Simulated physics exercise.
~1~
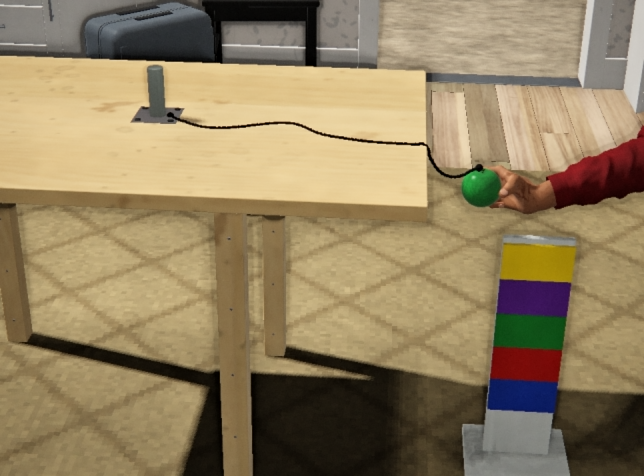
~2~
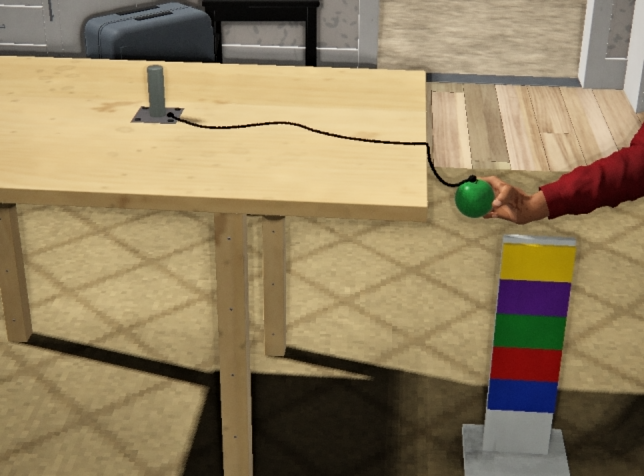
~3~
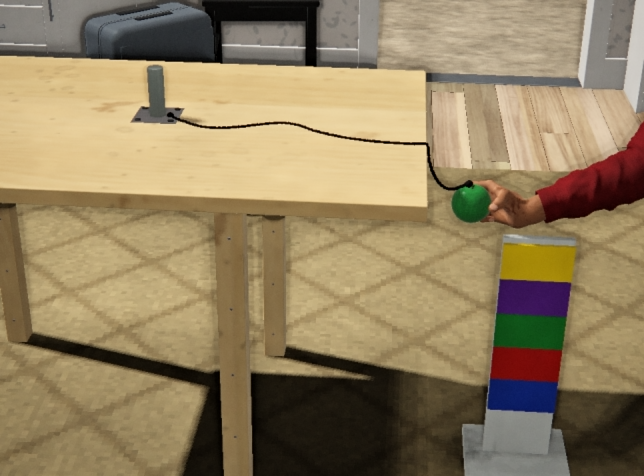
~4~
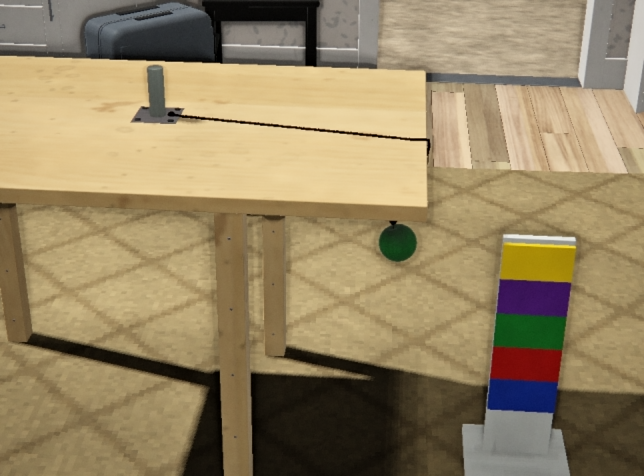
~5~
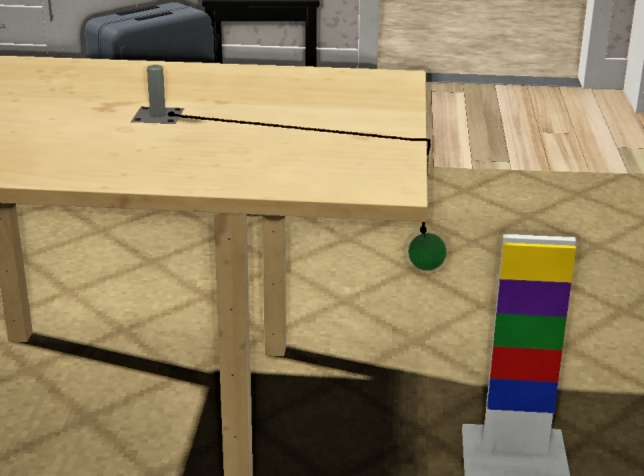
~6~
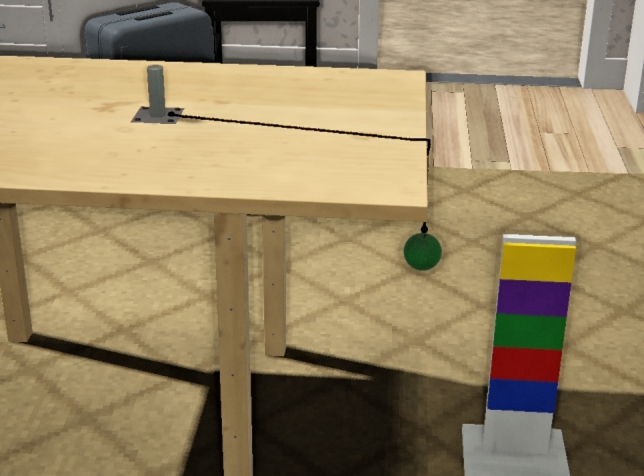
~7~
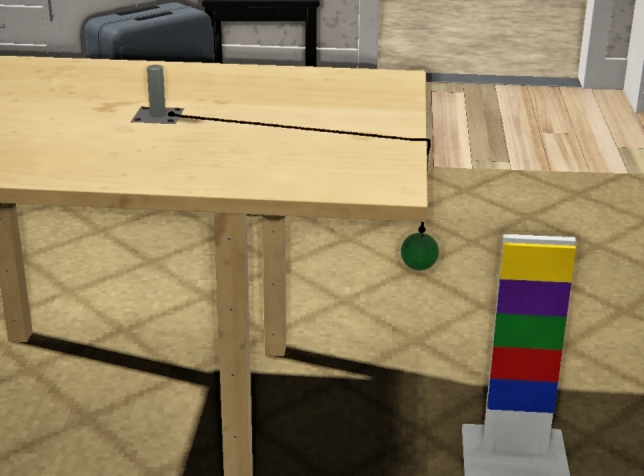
In a room with a wooden table and a striped board, a hand holds a green apple on a slack cord tied to a post, lowers it slightly and lets go; the apple drops, swings beneath the table edge, and hangs level with the yellow band.
